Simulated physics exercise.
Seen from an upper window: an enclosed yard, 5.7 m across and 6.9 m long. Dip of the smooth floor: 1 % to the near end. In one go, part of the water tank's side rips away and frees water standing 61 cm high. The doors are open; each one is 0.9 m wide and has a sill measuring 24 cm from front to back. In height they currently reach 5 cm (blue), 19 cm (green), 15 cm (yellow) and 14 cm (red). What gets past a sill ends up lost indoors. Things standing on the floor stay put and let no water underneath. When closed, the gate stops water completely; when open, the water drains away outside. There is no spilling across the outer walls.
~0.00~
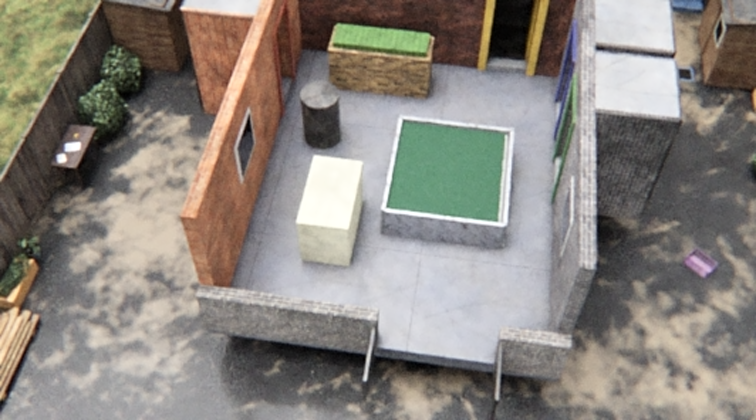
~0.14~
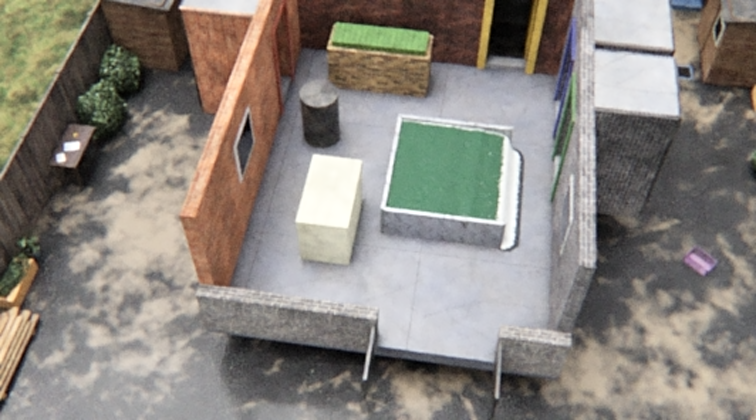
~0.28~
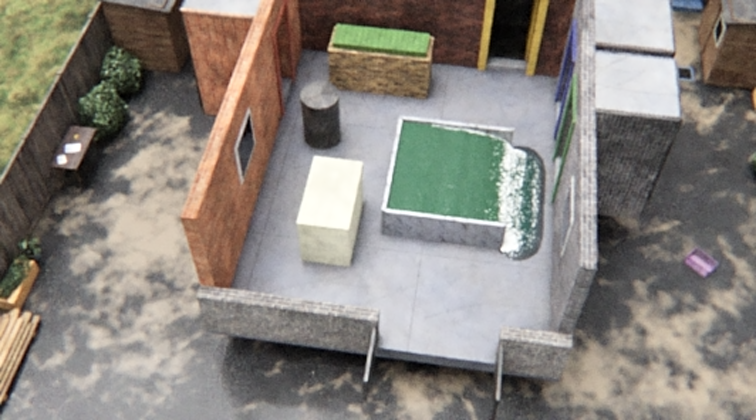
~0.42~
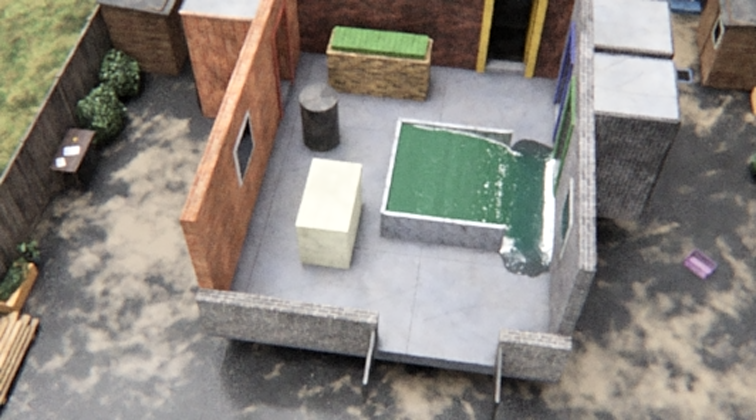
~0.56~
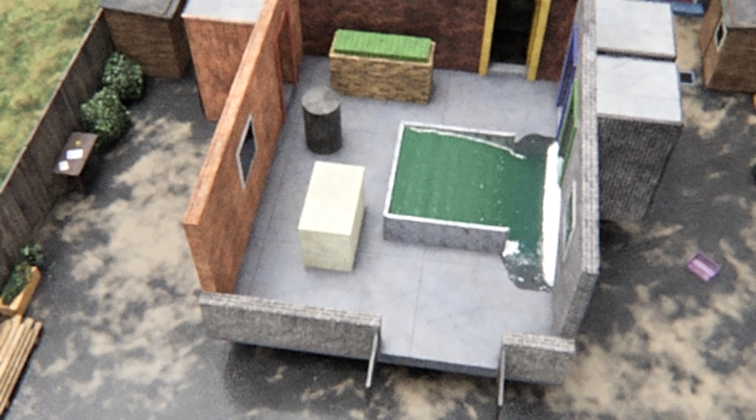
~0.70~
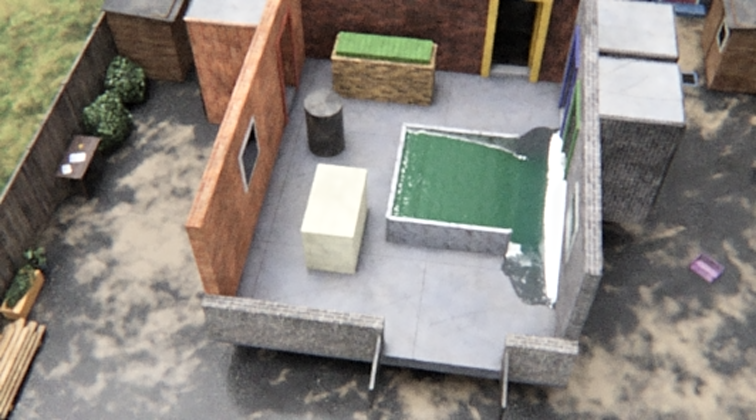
Green water bursting through the right side of a raised square tank, spreading across the grey floor and along the right wall.
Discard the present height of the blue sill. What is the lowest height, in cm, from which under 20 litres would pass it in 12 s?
8.5 cm.
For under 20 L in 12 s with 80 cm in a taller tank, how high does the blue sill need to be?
Then a height close to 11.0 cm.
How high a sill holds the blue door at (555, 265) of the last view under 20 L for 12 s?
Minimum: Close to 32 cm.
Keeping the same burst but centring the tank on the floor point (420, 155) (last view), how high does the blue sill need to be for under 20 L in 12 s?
It should be around 25 cm high.
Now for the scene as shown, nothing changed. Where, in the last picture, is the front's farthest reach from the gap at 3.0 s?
(385, 67).
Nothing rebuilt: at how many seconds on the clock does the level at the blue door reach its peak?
It peaks at about 2.2 s.
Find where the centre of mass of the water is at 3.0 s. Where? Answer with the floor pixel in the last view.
My guess is close to (496, 202).
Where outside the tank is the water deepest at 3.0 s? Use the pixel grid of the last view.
Near (548, 354).
After 1.4 s water covers 20 % of the floor, deepest (46 cm) near (552, 228); 9 cm at the blue door, 0 litres in over its 5 cm sill.
After 3.0 s water covers 35 % of the floor, deepest (32 cm) near (548, 354); 10 cm at the blue door, 22 litres in over its 5 cm sill.
After 12.0 s water covers 95 % of the floor, deepest (11 cm) near (298, 331); 7 cm at the blue door, 69 litres in over its 5 cm sill.
At the blue door as built, the water arrived by 0.8 s and peaked near 11 cm at 2.2 s.
With a sill of 7.5 cm, 29 litres would have come in within the 12 s; with 10.5 cm, 7 litres. So under 20 litres takes about 8.5 cm.
